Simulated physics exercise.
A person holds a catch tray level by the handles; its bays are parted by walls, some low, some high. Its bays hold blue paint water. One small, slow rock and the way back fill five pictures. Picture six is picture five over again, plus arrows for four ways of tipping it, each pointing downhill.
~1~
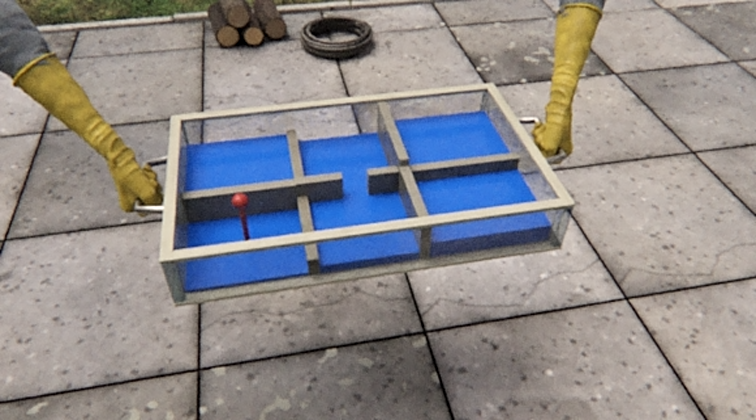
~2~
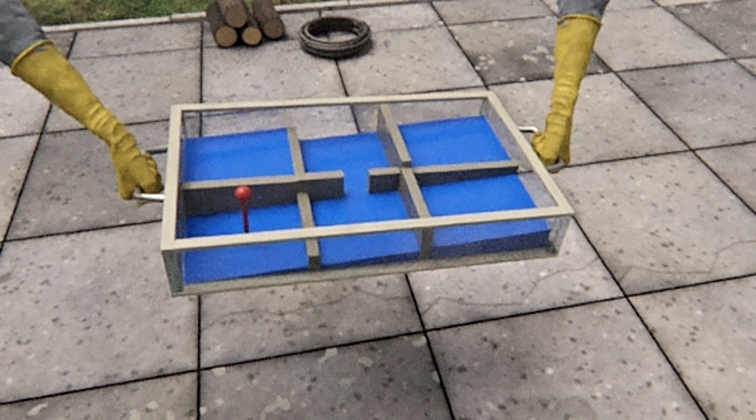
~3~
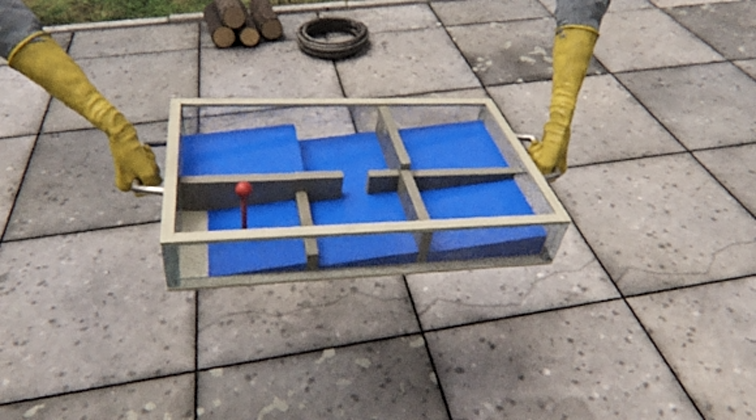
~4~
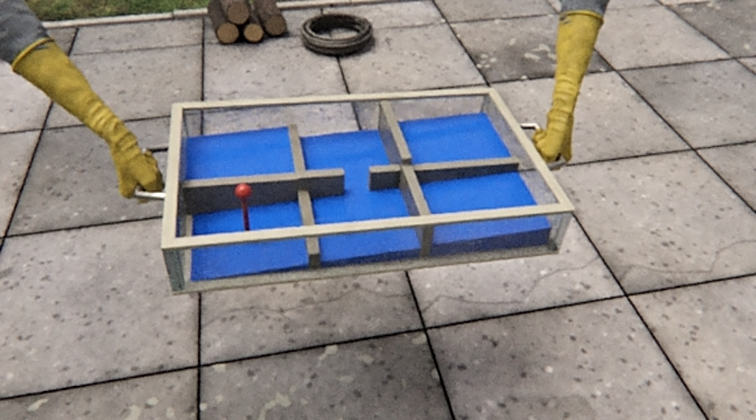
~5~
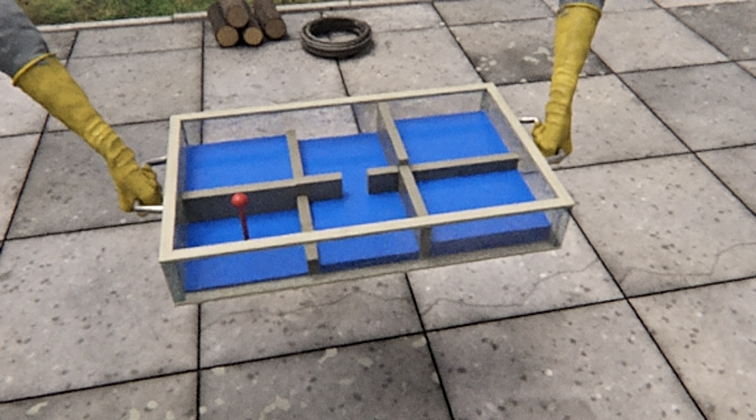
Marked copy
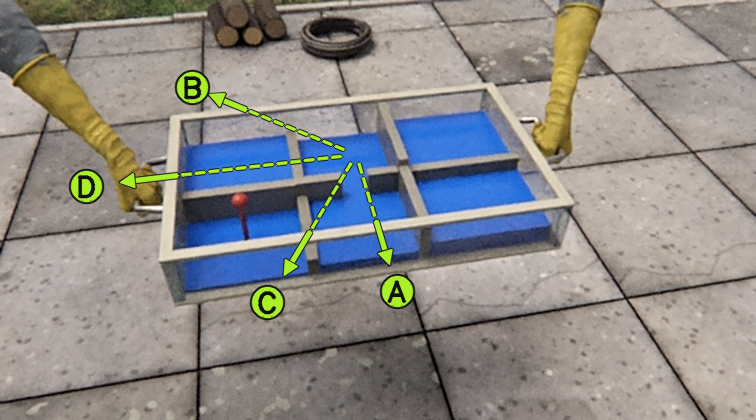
Yellow-gloved hands tilting a clear-sided tray of blue liquid down to the right, liquid crossing an inner wall, then levelling it again.
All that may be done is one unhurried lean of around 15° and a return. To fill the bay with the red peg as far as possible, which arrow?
Choose C.
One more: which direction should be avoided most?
B it is.
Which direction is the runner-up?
A it is.
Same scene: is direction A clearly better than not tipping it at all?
Yes.
On the marked copy, A ends at (387, 259); B ends at (214, 96); C ends at (286, 270); D ends at (125, 181).
If A is chosen, about 14 % of the liquid ends in the peg's bay; nothing spills.
If B is chosen, about 4 % of the liquid ends in the peg's bay; nothing spills.
If C is chosen, about 19 % of the liquid ends in the peg's bay; nothing spills.
If D is chosen, about 8 % of the liquid ends in the peg's bay; nothing spills.
